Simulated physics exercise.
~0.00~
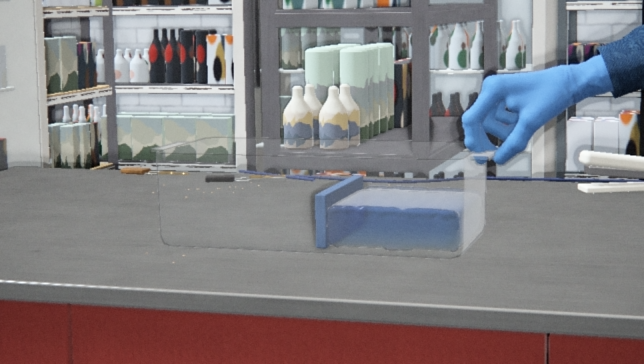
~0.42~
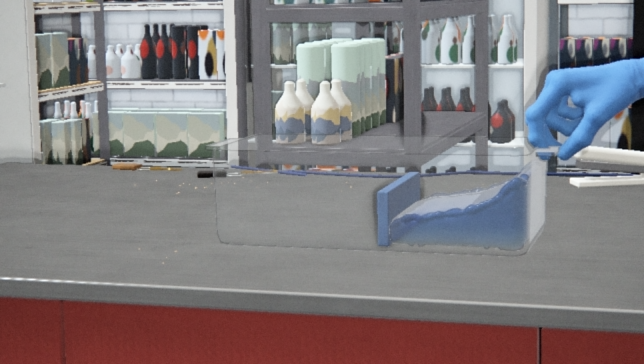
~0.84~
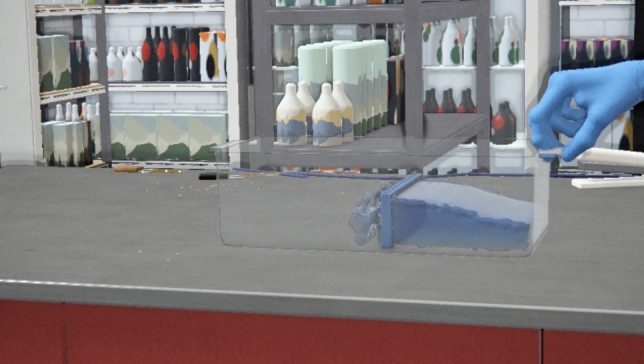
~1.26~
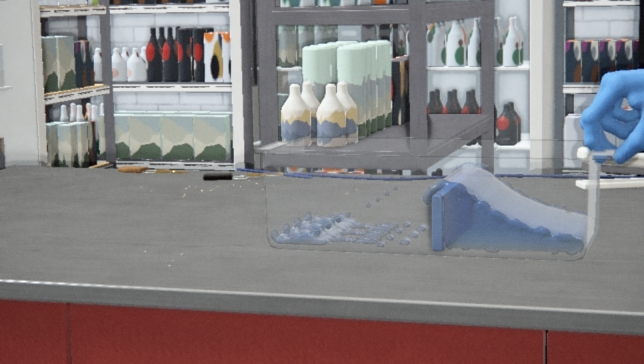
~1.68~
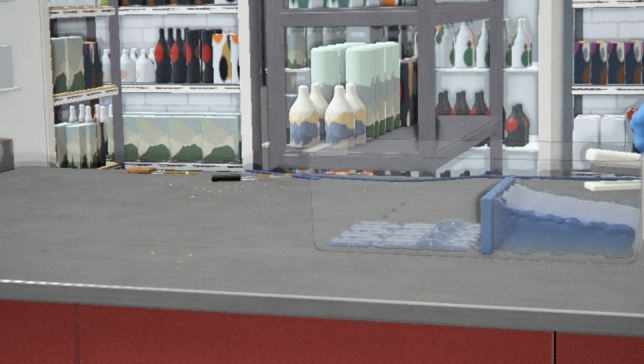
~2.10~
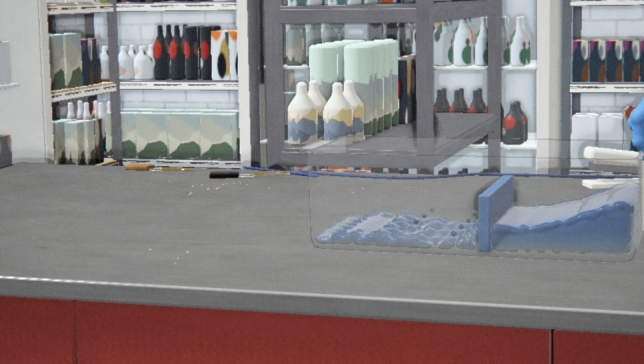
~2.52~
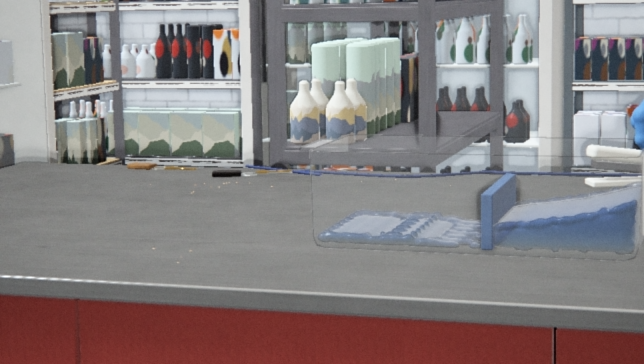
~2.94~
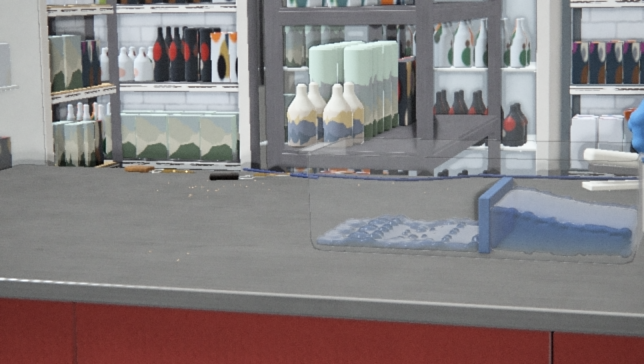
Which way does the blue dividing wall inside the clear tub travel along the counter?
The blue dividing wall moves to the right along with the tub.
